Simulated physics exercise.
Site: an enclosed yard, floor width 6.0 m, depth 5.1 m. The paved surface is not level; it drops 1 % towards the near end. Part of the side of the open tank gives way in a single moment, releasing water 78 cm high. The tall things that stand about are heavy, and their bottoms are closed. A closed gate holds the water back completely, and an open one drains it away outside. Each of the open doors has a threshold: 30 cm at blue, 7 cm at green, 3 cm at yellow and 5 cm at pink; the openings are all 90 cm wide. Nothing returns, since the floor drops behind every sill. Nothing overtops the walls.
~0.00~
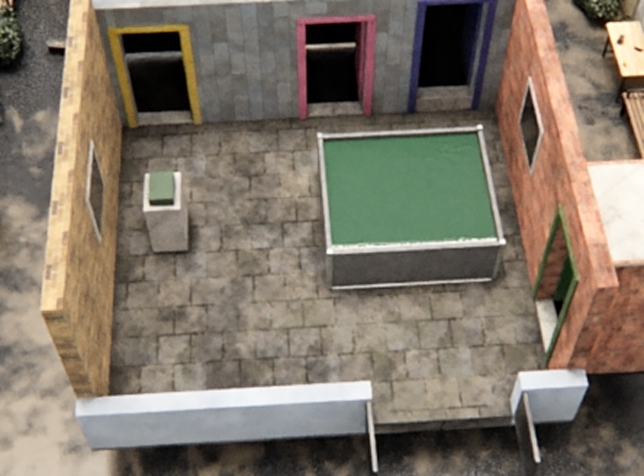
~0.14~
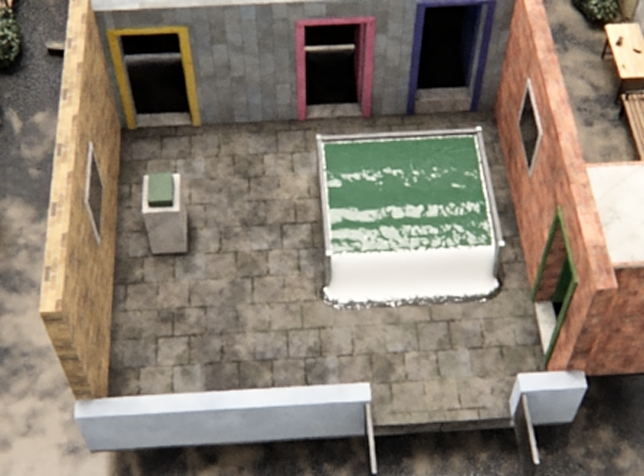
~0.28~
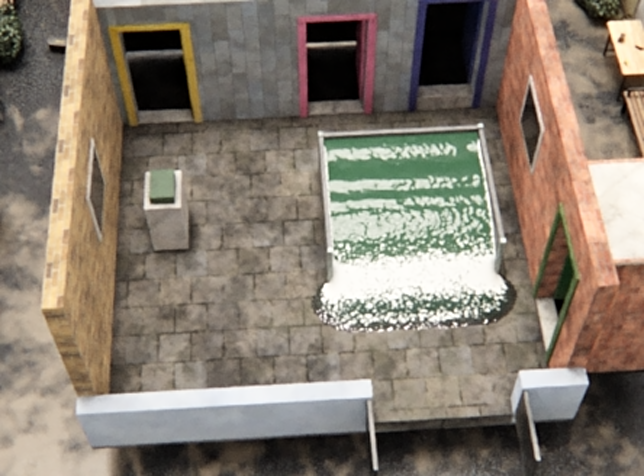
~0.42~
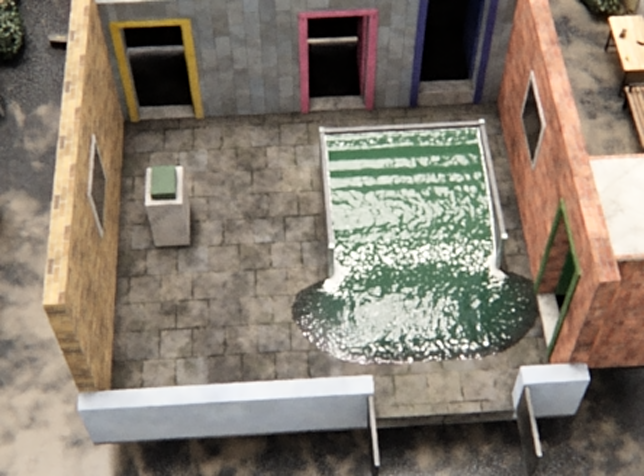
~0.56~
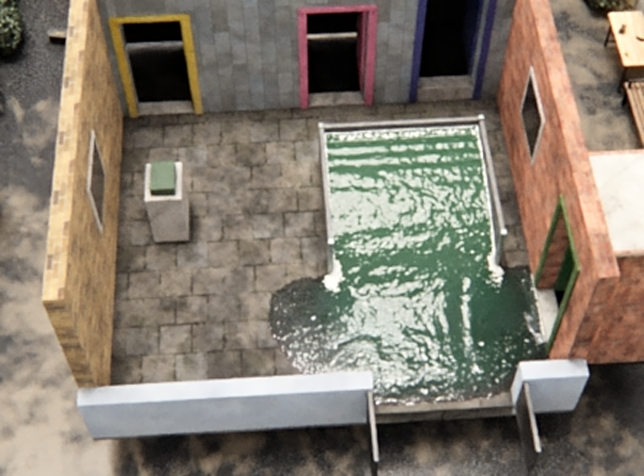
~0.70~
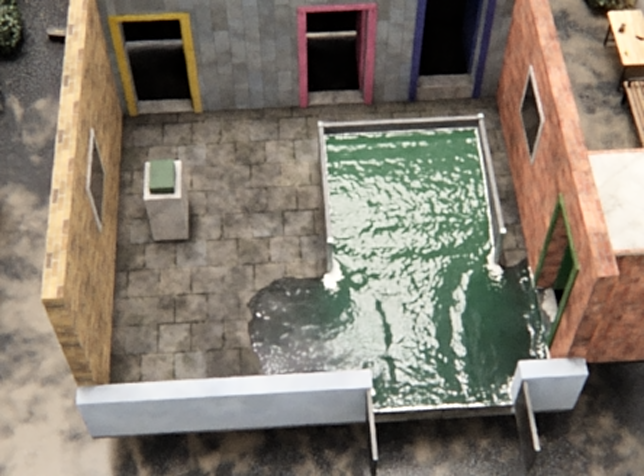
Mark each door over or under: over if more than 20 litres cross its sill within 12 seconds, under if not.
Marks: Blue door: Under; green door: Over; yellow door: Over; pink door: Under.
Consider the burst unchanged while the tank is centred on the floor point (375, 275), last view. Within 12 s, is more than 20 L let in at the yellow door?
Against the limit, the yellow door gets more than that.
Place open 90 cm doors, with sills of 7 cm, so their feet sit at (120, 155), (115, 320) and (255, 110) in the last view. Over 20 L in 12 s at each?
Well, the first is on the low side, the second is on the high side, and the third is on the low side.
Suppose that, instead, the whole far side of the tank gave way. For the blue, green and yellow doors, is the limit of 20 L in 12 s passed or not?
Then: Blue above, green not over, yellow past it.
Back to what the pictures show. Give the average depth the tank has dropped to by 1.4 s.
Some 36 cm on average.
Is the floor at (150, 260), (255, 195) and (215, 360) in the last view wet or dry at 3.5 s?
First spot soaked, second bone dry, third soaked.
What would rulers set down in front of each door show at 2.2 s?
Blue 0 cm, green 20 cm, yellow 0 cm, pink 0 cm.
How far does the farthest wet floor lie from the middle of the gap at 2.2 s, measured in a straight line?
Roughly 4.6 m.
After 1.4 s water covers 35 % of the floor and is deepest (41 cm) near (354, 396); blue door not reached, green door 14 cm at the sill, 17 L in, yellow door not reached, pink door not reached.
After 2.2 s water covers 40 % of the floor and is deepest (37 cm) near (108, 411); blue door not reached, green door 20 cm at the sill, 59 L in, yellow door not reached, pink door not reached.
After 3.5 s water covers 50 % of the floor and is deepest (23 cm) near (108, 411); blue door not reached, green door 14 cm at the sill, 122 L in, yellow door not reached, pink door not reached.
After 7.0 s water covers 85 % of the floor and is deepest (9 cm) near (108, 411); blue door 3 cm at the sill, 0 L in, green door 6 cm at the sill, 156 L in, yellow door 7 cm at the sill, 53 L in, pink door not reached.
After 12.0 s water covers 95 % of the floor and is deepest (6 cm) near (108, 411); blue door 4 cm at the sill, 0 L in, green door 3 cm at the sill, 156 L in, yellow door 2 cm at the sill, 69 L in, pink door 2 cm at the sill, 0 L in.
